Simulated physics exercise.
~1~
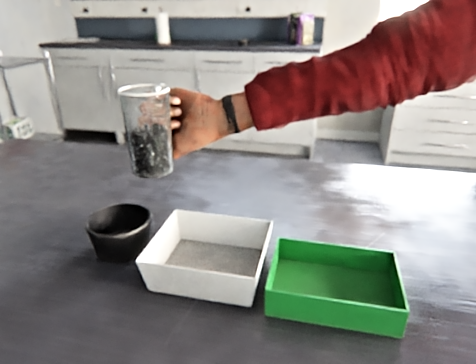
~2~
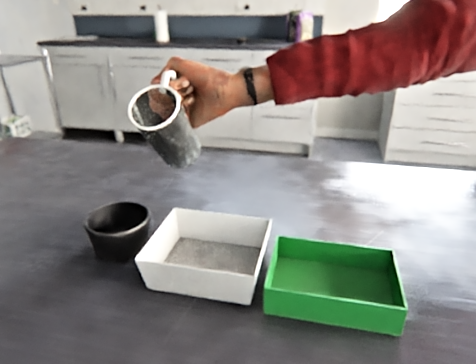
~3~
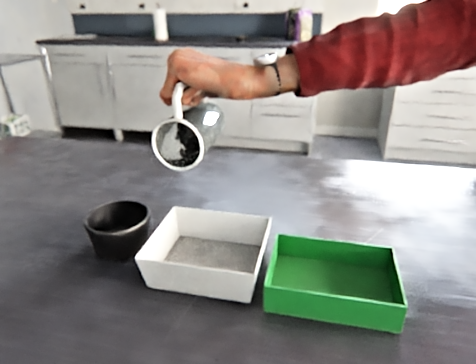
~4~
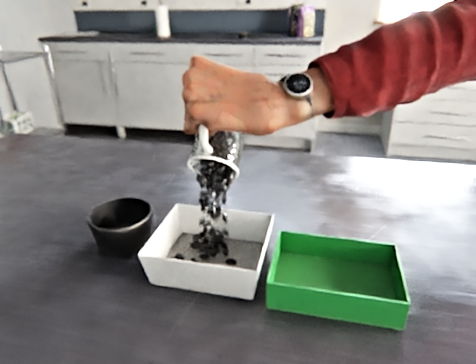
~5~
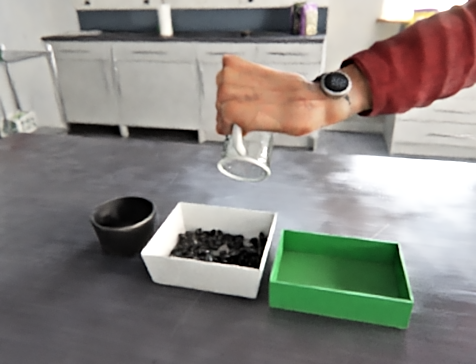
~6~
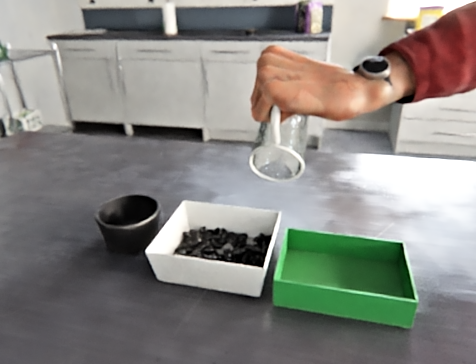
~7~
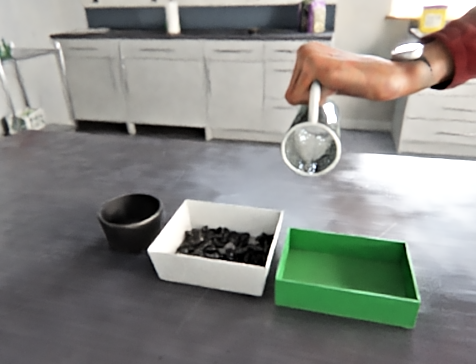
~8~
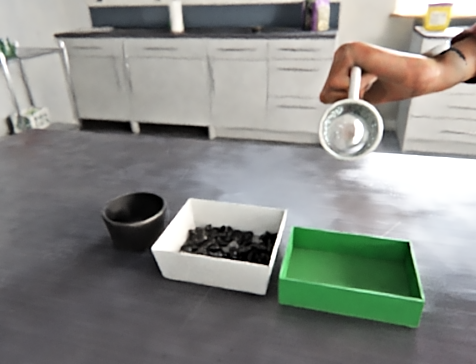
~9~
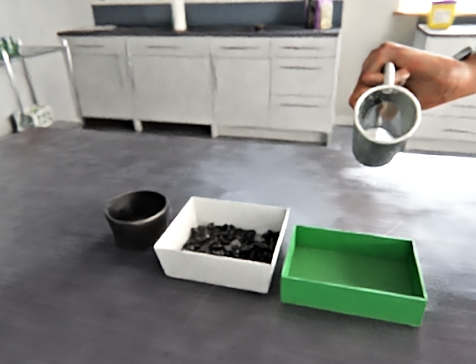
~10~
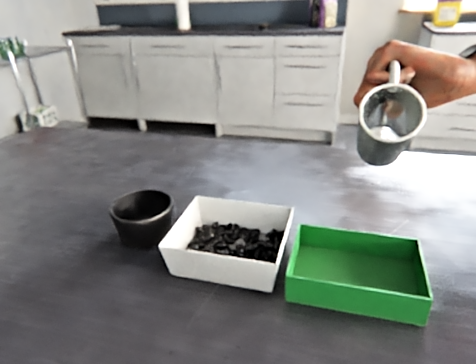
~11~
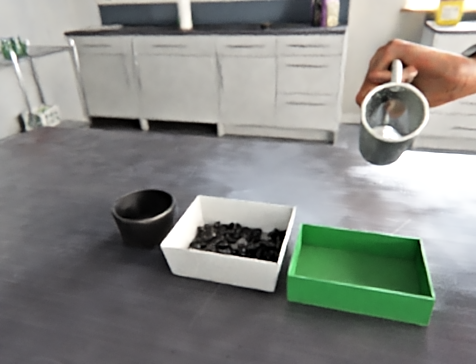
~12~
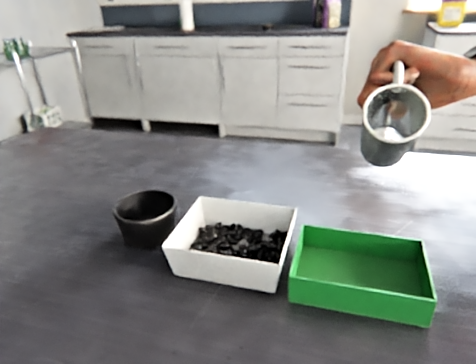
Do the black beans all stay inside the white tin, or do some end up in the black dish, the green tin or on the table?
They all stay inside the white tin. The black dish, the green tin and the table around them have no beans, and the cup is empty.
